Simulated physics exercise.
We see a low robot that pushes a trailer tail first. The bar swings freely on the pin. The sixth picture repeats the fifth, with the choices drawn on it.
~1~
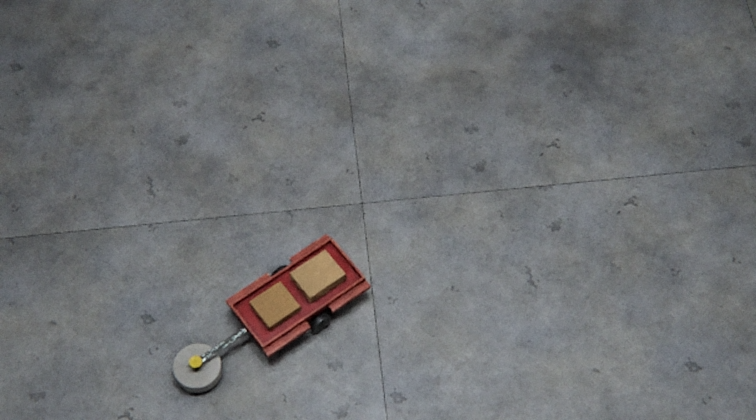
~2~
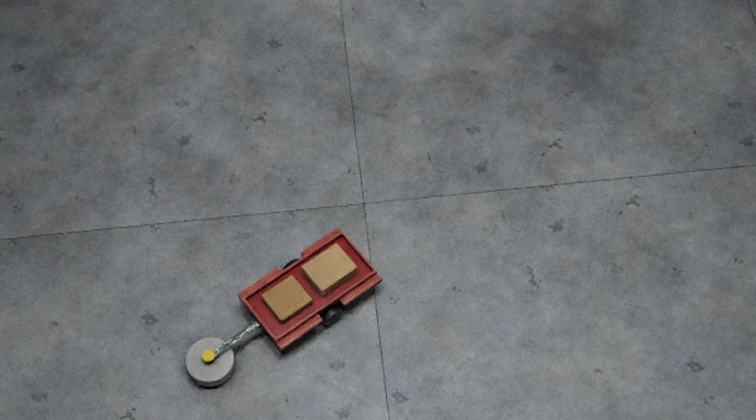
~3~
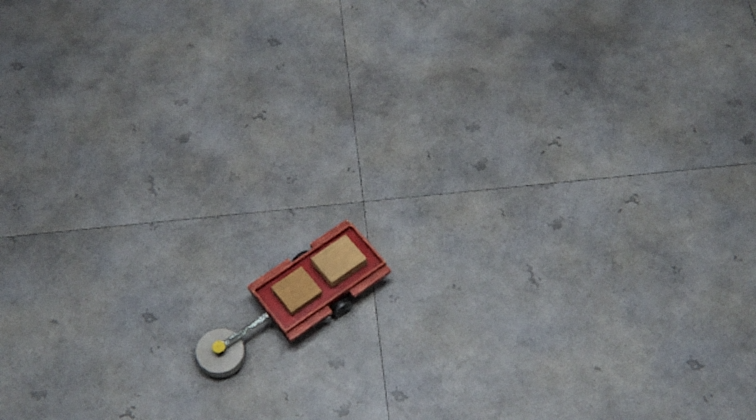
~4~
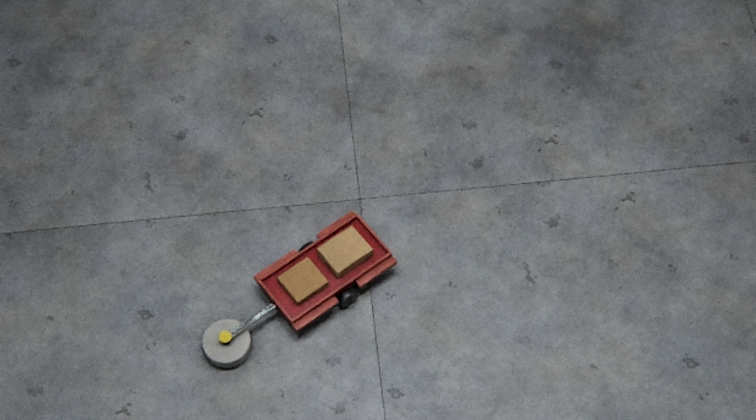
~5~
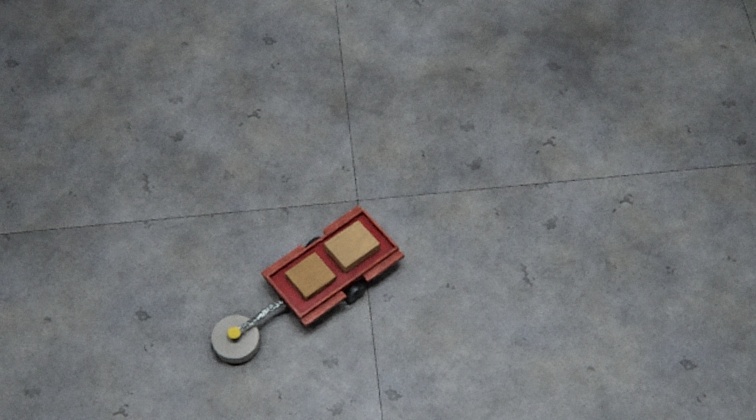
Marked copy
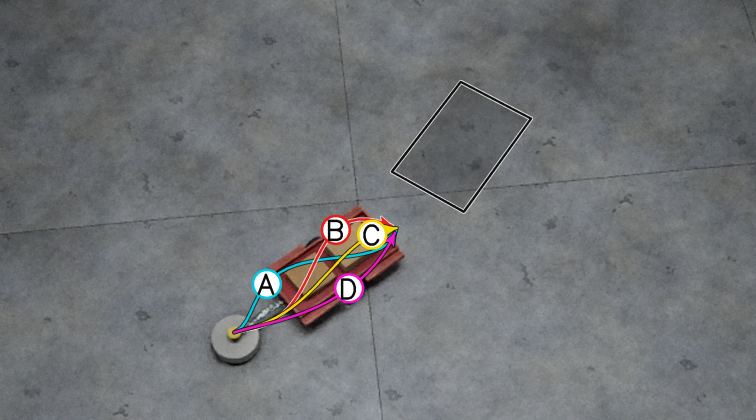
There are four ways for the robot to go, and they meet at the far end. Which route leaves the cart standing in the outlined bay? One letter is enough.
Line C does it.
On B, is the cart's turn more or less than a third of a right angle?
Less than that.
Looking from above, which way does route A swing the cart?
On that route, clockwise.
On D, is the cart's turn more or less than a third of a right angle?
It turns more than that.
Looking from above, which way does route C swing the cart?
On that route, anticlockwise.
On the marked copy, A from (234, 332) via (304, 263) to (396, 231); B from (234, 332) via (311, 271) to (392, 226); C from (234, 332) via (323, 279) to (397, 228); D from (234, 332) via (335, 298) to (395, 233); the bay at (462, 145).
Taking C. A third of the way, robot (299, 308), cart (381, 223).
Two thirds of the way, robot (346, 260), cart (426, 179).
When it is over, robot (397, 234), cart (460, 145); the cart stands in the bay.
As for the rest, A leaves the cart at (500, 182), out of the bay; B leaves the cart at (482, 161), out of the bay; D leaves the cart at (418, 131), out of the bay.
